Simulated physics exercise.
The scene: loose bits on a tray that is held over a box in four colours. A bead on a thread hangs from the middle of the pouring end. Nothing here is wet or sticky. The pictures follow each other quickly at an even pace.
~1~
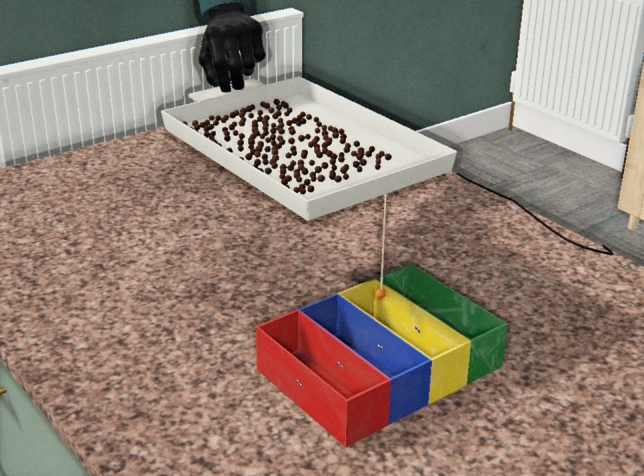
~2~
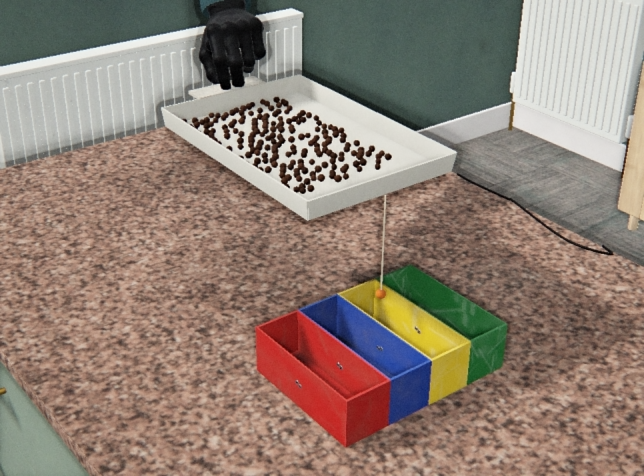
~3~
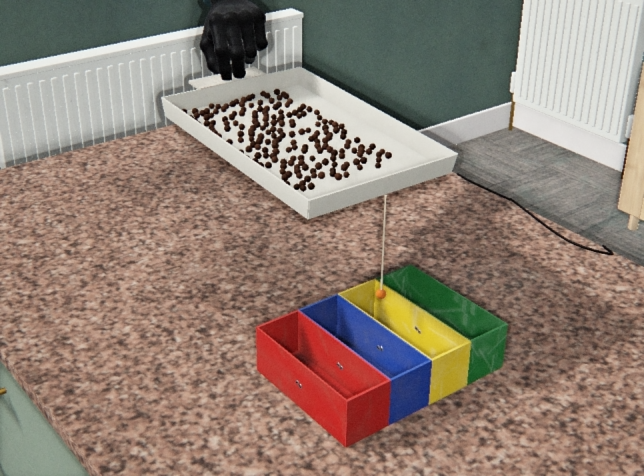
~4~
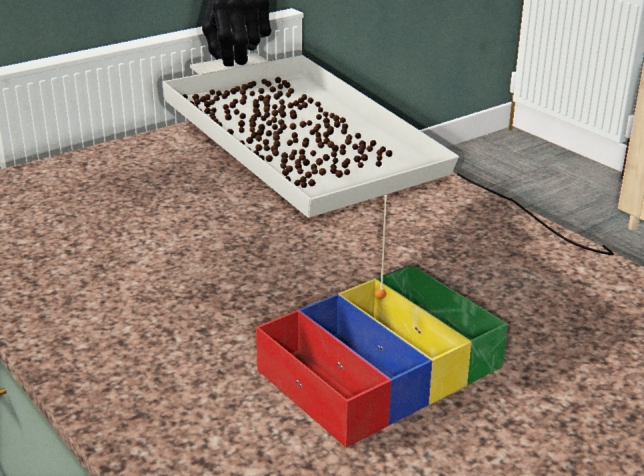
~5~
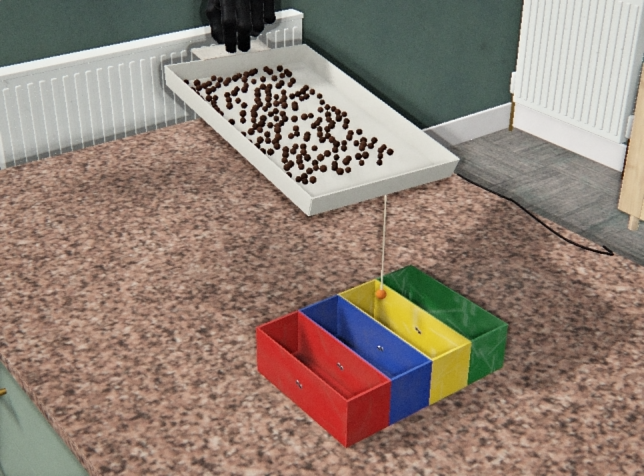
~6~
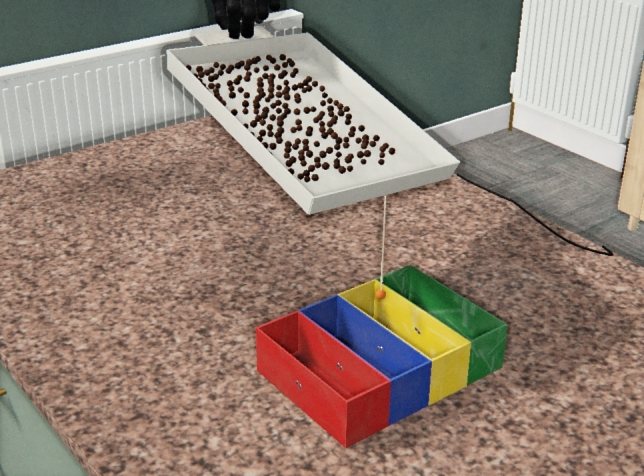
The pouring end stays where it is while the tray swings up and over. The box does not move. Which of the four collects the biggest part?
The green one ends fullest.
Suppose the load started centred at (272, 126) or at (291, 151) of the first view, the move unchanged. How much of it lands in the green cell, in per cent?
The first gives 50 %, the second 40 %.
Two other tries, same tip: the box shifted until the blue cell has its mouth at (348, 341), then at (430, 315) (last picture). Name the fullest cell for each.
The first try: The green cell. The second: The yellow one.
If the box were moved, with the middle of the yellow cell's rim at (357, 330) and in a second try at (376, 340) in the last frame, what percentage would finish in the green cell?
In turn 20 and 20 in a hundred.
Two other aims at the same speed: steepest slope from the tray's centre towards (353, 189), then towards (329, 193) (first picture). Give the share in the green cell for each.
The first gives 0 %, the second 0 %.
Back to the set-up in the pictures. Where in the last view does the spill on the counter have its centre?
Roughly at (508, 328).
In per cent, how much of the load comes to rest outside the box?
About 30 per cent.
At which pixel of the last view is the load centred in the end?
Close to (456, 345).
Soon, tray tipped steeply; nearly all on the tray; a small part falling or outside the box.
A while on, tray tipped right over; nearly all on the tray; a stray few in the green cell; a stray few in the yellow cell; a small part falling or outside the box.
Towards the end, tray tipped past a quarter turn; about half in the green cell; about a quarter in the yellow cell; a stray few in the blue cell; about a third falling or outside the box.
Finally, tray tipped past a quarter turn; about half in the green cell; about a quarter in the yellow cell; a stray few in the blue cell; none in the red cell; about a third outside the box.
